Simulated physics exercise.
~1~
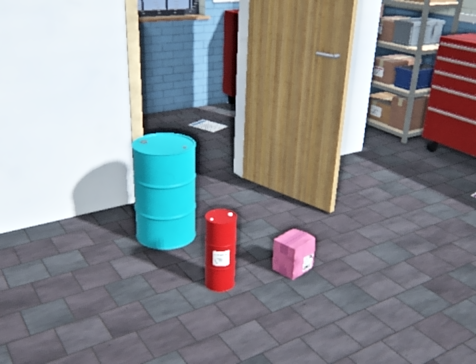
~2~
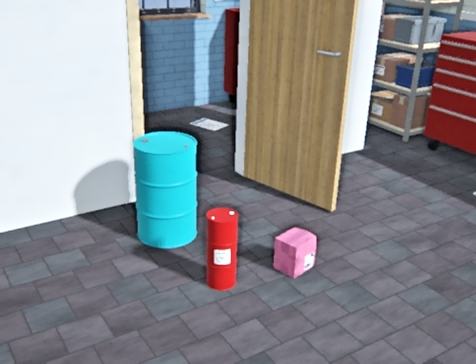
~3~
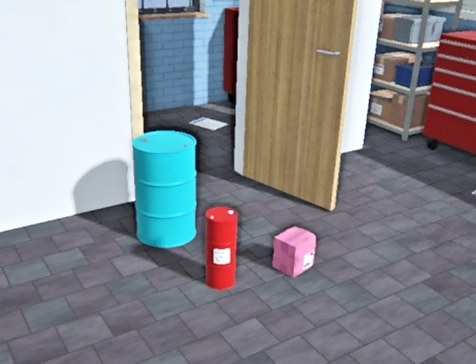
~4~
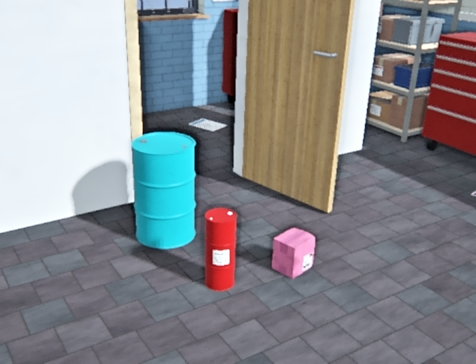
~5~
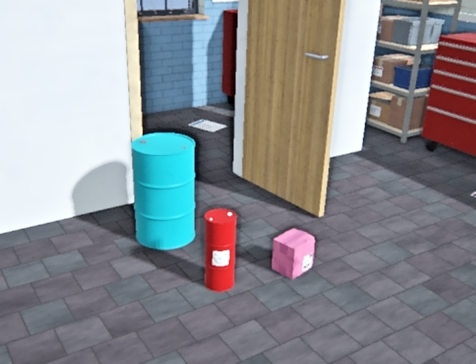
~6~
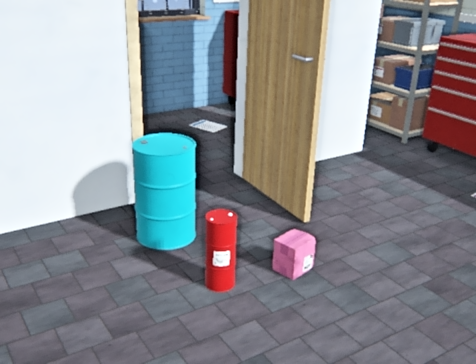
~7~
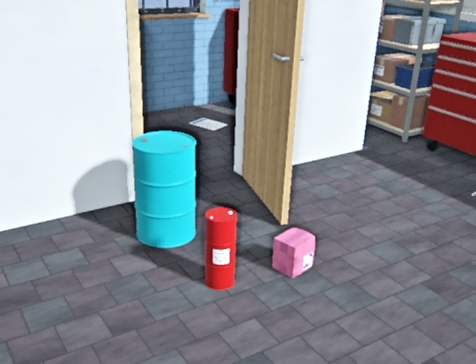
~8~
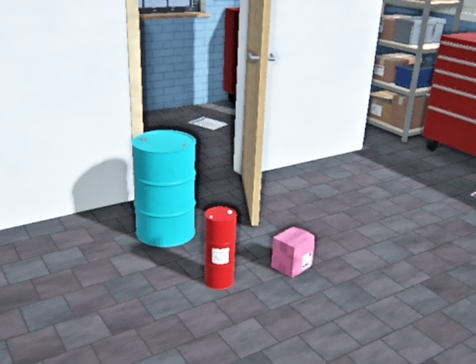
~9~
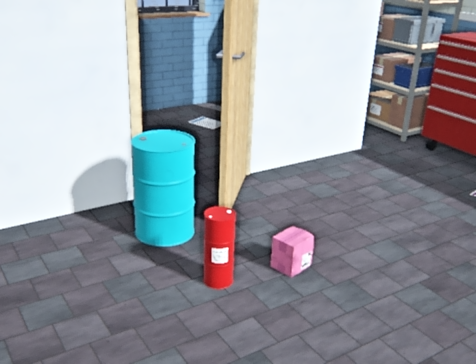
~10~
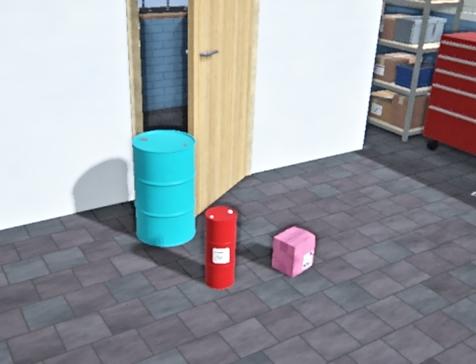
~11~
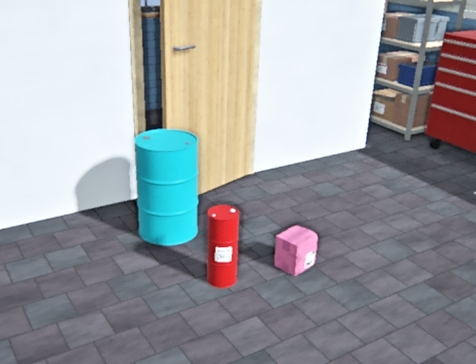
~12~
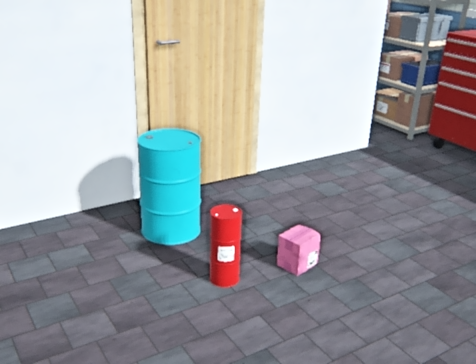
At the start, a wooden door stands wide open in a white wall, showing a blue brick room behind it, while a turquoise drum, a red canister and a pink parcel rest on the grey tiled floor in front. The view sways slightly as the door stays nearly still for a moment. Then it begins to swing toward the left, turning edge-on as it passes behind the canister and parcel. It keeps swinging behind the drum, narrowing the gap. Finally the door sits shut in its frame, and all three objects remain where they were, untouched.
